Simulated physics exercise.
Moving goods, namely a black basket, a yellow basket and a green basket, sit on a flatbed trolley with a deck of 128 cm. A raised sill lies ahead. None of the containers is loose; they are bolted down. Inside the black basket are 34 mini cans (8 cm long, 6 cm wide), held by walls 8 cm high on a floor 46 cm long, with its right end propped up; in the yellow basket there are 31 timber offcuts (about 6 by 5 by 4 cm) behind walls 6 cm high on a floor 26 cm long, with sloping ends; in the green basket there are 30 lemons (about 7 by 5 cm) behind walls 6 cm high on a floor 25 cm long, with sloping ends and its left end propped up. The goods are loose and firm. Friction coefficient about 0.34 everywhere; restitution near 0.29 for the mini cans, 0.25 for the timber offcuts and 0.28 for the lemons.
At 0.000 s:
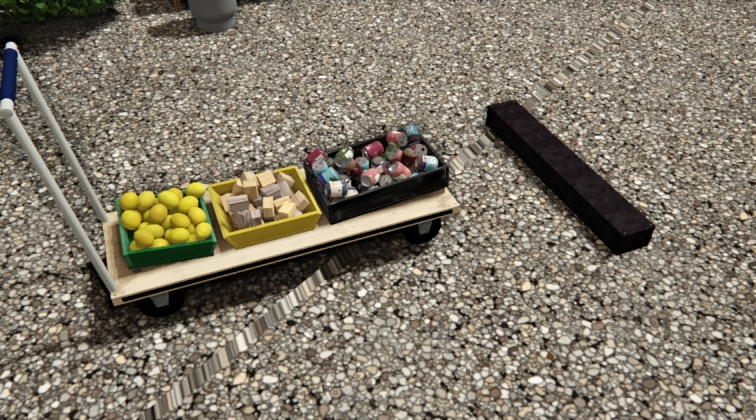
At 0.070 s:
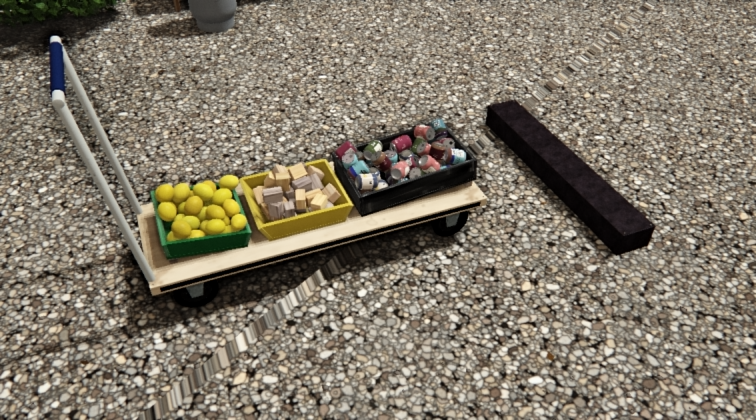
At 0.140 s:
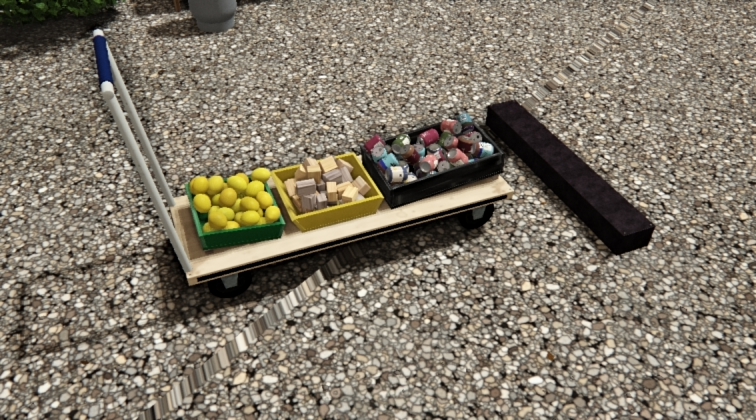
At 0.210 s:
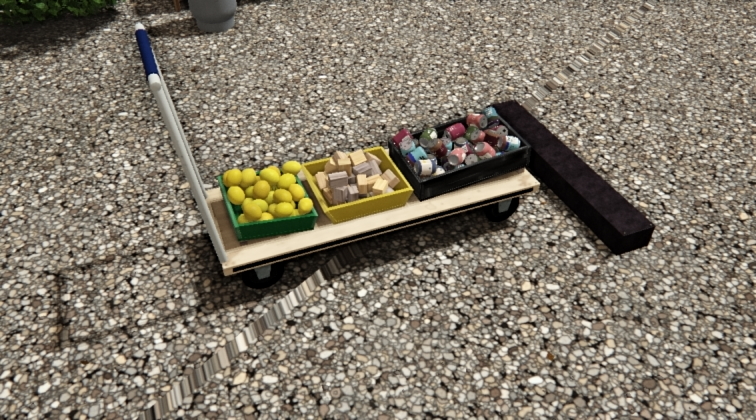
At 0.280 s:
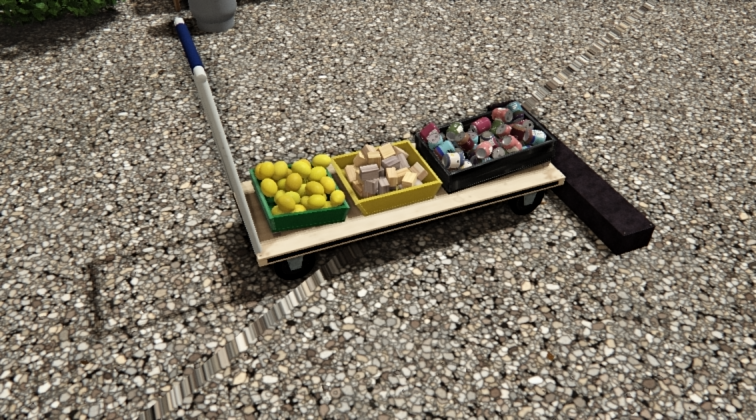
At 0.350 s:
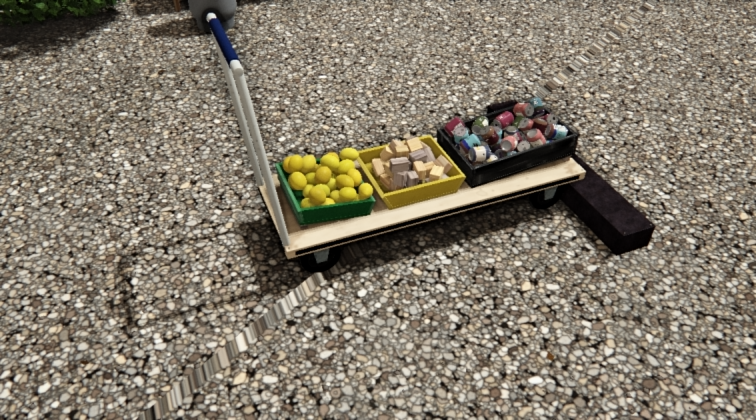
On a pebbled surface, a flatbed trolley carrying a green basket of lemons, a yellow basket of wooden blocks and a black basket of small cans rolls steadily to the right toward a dark raised sill, its load staying inside.
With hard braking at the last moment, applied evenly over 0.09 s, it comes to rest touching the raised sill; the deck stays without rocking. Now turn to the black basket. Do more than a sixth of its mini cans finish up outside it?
No.
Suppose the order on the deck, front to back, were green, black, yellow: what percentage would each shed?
In that arrangement the black basket sheds 0 per cent of its load, the yellow basket 10 per cent, and the green basket 40 per cent.
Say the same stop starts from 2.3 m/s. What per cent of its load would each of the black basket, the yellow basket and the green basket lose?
Black basket 0 %, yellow basket 10 %, green basket 40 %.
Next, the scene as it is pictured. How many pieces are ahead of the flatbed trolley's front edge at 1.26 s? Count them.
I'd put it at some 0 pieces.
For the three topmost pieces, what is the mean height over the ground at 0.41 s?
About 36 cm up, on average.
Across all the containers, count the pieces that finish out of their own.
Taken together it comes to about 12.
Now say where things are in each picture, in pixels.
In the first frame (places track the rim corner closest to us here), black basket (331, 204); yellow basket (227, 235); 61 cm to go; all still inside.
In the second frame, black basket (362, 196); yellow basket (261, 226); 49 cm to go.
In the third frame, black basket (393, 188); yellow basket (295, 218); 37 cm to go.
In the fourth frame, black basket (422, 181); yellow basket (327, 210); 24 cm to go.
In the fifth frame, black basket (451, 174); yellow basket (358, 202); 12 cm to go.
In the sixth frame, black basket (474, 168); yellow basket (384, 195); stopping; all still inside.
After 0.41 s, the black basket has all 34, the yellow basket has all 31 and the green basket is down by 3 of 30.
After 0.53 s, the black basket has all 34, the yellow basket is down by 2 of 31 and the green basket is down by 8 of 30.
After 0.76 s, the black basket has all 34, the yellow basket is down by 3 of 31 and the green basket is down by 9 of 30.
Final count (at 1.26 s), the black basket has all 34, the yellow basket is down by 3 of 31 and the green basket is down by 10 of 30. Asked share, 0 of 34, 0 per cent.
